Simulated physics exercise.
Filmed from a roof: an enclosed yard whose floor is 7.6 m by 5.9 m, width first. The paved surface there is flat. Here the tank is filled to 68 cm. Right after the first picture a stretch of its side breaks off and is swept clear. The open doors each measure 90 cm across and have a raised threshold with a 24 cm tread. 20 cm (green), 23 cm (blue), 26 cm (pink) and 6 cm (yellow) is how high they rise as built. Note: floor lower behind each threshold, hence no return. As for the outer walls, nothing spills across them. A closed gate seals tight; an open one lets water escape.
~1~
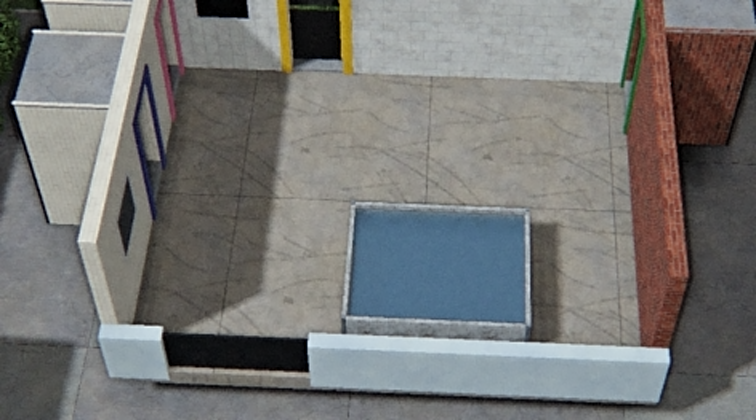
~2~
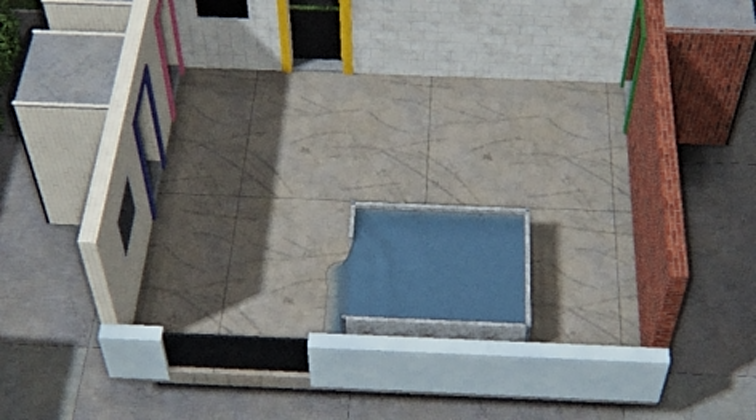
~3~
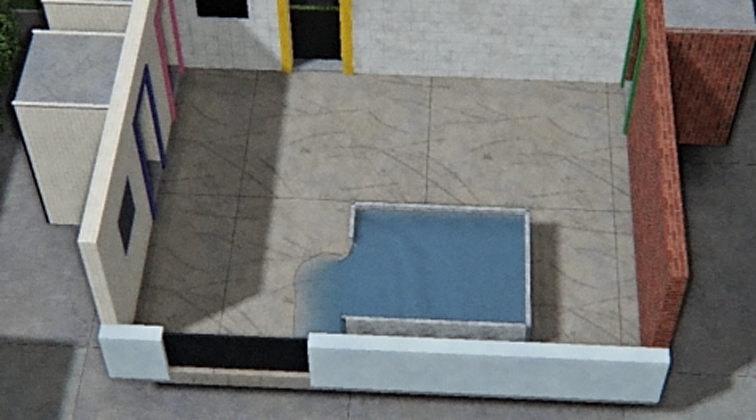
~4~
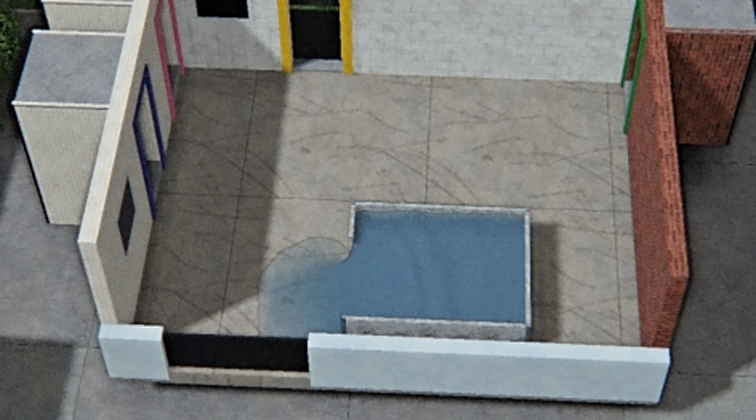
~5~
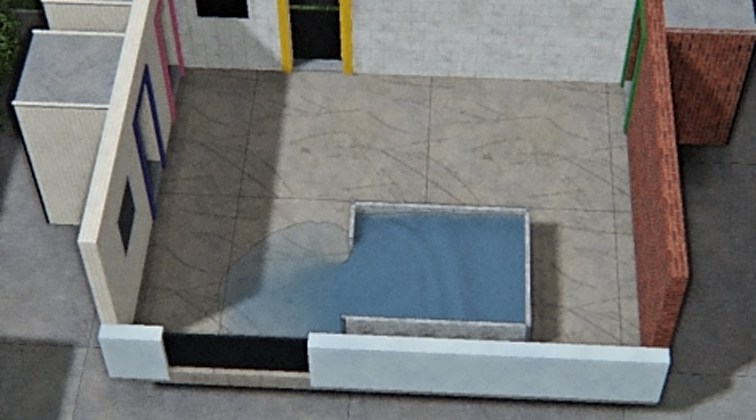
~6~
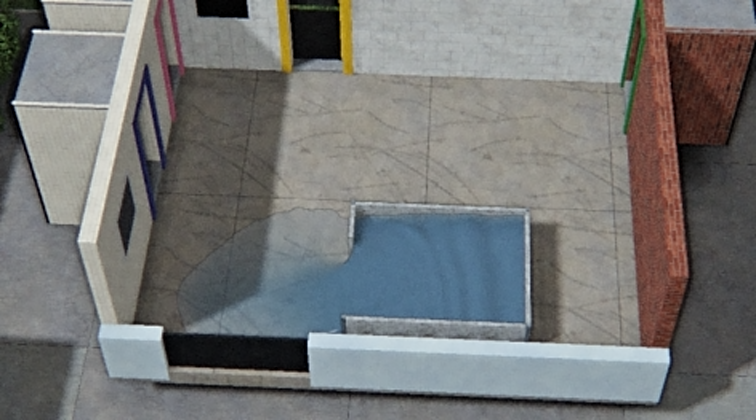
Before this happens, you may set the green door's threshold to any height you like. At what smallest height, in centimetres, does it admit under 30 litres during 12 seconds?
At about 13.5 centimetres.
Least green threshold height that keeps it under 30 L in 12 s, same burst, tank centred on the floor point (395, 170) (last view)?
Roughly 12.5 cm is needed.
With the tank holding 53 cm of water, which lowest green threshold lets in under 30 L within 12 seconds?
Step height: Approx. 9.0 cm.
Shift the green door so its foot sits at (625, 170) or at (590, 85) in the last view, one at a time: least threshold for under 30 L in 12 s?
About 9.5 cm, then about 11.0 cm.
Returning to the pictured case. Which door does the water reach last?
Last in order comes the green door.
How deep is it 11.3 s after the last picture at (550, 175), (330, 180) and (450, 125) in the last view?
About 11, 4 and 5 cm.
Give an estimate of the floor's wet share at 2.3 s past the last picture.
About 35 per cent.
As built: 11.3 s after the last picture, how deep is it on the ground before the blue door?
9.0 cm.
Then, 0.7 s after the last picture water covers 25 % of the floor, deepest (55 cm) near (128, 355); it has not reached the green door.
Then, 2.3 s after the last picture water covers 35 % of the floor, deepest (44 cm) near (128, 355); it has not reached the green door.
Then, 11.3 s after the last picture water covers 100 % of the floor, deepest (20 cm) near (638, 327); 13 cm at the green door, 0 litres in over its 20 cm threshold.
At the green door as built, the water peaked near 21 cm, 6.7 s after the last picture.
Run again over the same 12 s with other heights there, 50 litres in over 12 cm, 6 litres over 16.5 cm. The limit of 30 litres is kept from about 13.5 cm up.
